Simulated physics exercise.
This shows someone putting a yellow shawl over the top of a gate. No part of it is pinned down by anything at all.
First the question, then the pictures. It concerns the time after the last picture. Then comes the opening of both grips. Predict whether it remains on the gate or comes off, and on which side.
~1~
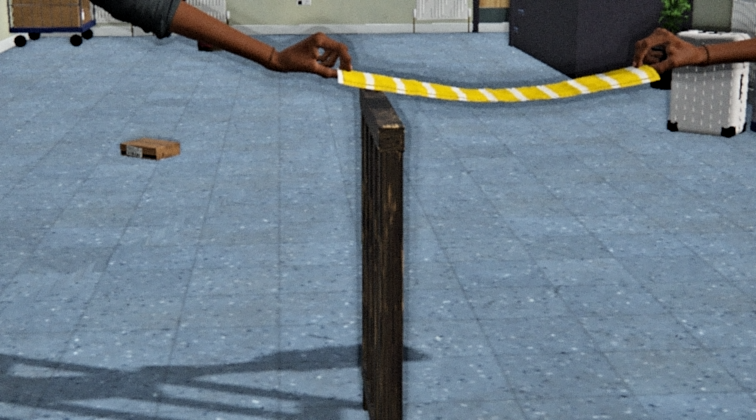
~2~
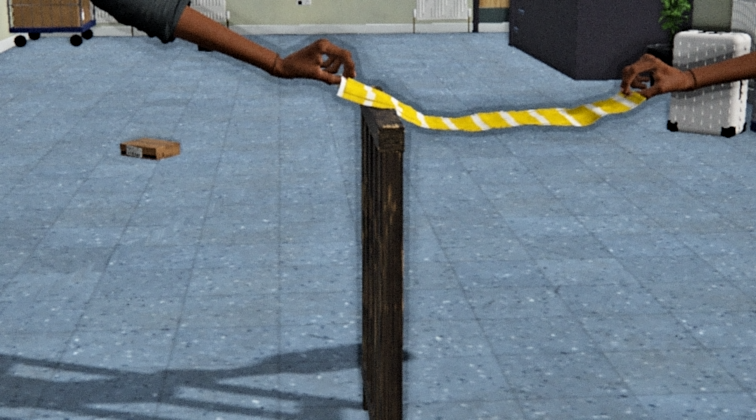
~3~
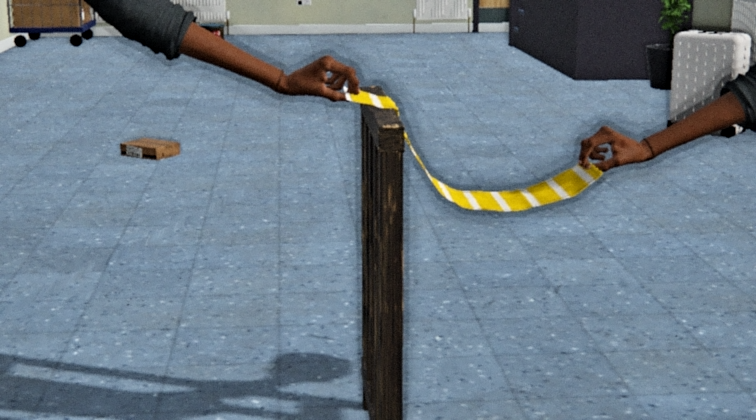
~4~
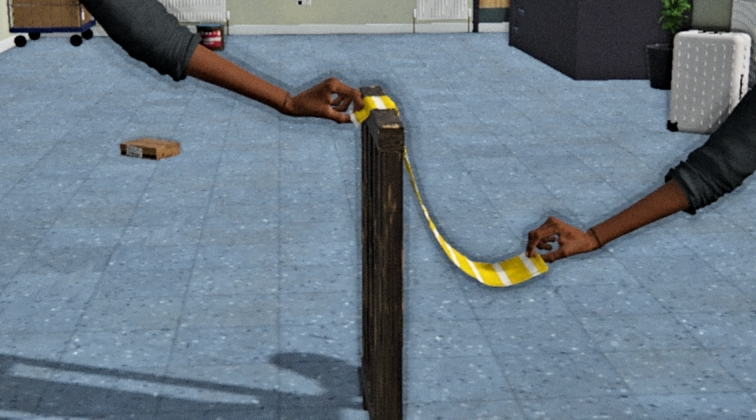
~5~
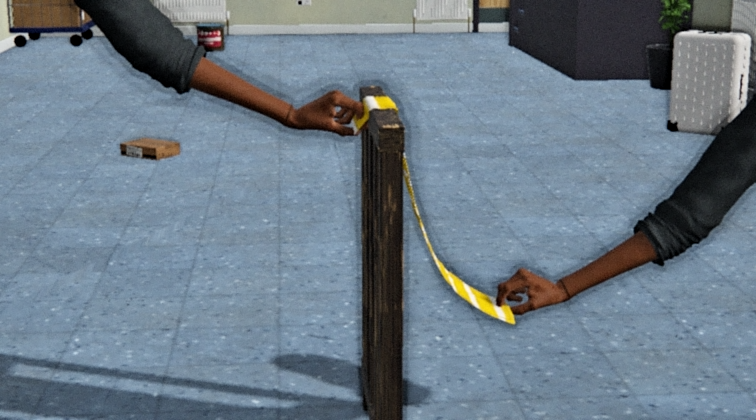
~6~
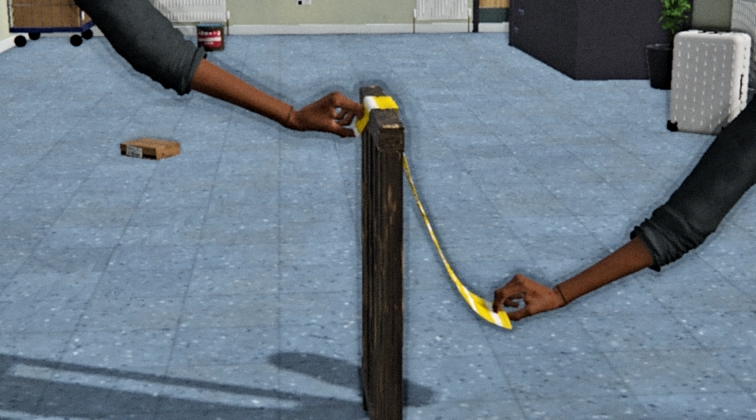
Oh, it's going to come down to the right.
Then, 0.32 s on from there, shawl clear of the top and falling near (428, 290).
Then, 0.54 s on from there, shawl in a heap on the floor.
In the end, shawl in a heap on the floor. The yellow shawl goes down on the right side.
